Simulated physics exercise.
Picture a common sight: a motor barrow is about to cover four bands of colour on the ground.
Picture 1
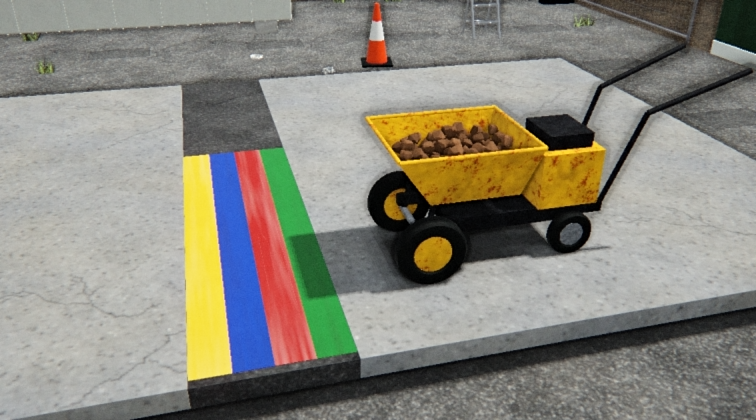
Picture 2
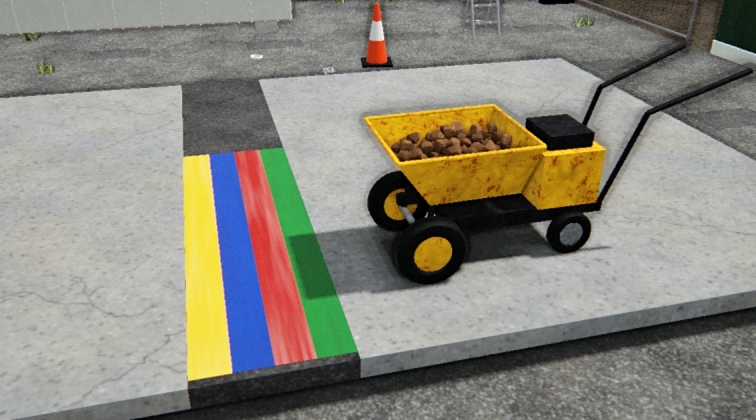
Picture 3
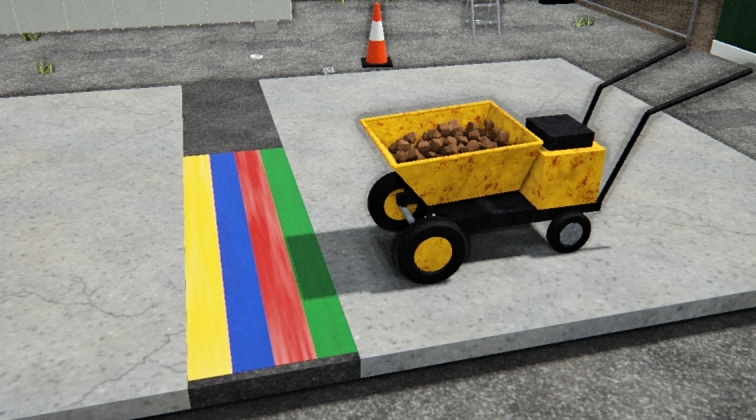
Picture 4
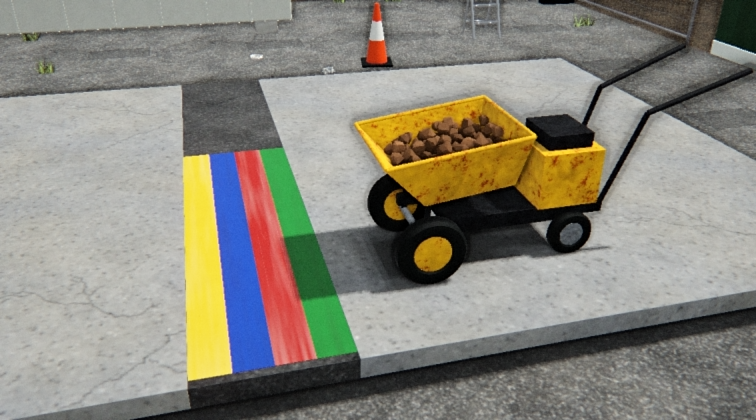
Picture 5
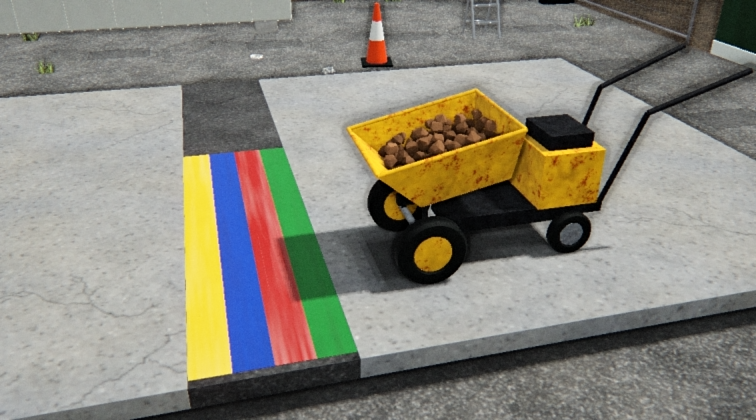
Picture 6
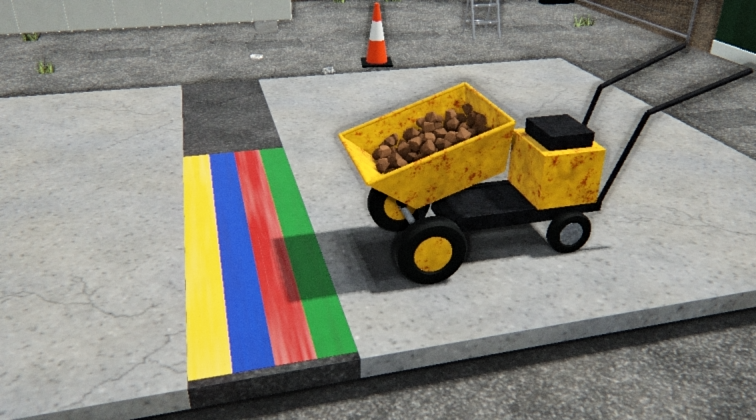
On a paved yard of pale concrete slabs beside dark asphalt, seen from slightly above by a camera that stays still, an orange and white cone stands at the back. Yellow, blue, red and green strips lie left of centre, and to their right stands a scuffed yellow motor barrow with black handles, carrying brown clods. Its skip, level at first, gradually tilts forward to the left, its rear rising, while the wheels stay put.
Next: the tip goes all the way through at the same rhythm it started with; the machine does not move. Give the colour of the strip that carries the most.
It is red.
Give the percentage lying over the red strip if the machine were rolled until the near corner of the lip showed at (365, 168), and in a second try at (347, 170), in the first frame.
Roughly 20 percent the first time, roughly 10 percent the second.
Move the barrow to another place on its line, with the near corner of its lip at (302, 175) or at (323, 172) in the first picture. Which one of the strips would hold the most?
On the first try it comes out as the yellow strip, and on the second as the yellow one.
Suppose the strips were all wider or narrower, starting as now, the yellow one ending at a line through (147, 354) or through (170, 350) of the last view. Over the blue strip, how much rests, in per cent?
10 % and 10 %, near enough.
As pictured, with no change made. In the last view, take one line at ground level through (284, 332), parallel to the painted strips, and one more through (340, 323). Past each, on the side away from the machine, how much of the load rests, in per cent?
About 40 % and 80 %.
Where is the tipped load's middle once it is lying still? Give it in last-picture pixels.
Near pixel (274, 264).
Just after the last frame, skip tipped steeply; every one in the skip.
A moment on, skip tipped right over; the larger part in the skip; about a tenth over the green strip; about a tenth over the red strip; just a few over the blue strip; just a few falling.
Further on, skip tipped right over; roughly a quarter in the skip; roughly a quarter over the green strip; roughly a third over the red strip; about a tenth over the blue strip; about a tenth over the yellow strip; about a tenth off the paint.
When it is over, skip tipped right over; roughly a quarter in the skip; roughly a quarter over the green strip; roughly a third over the red strip; about a tenth over the blue strip; about a tenth over the yellow strip; about a tenth off the paint.
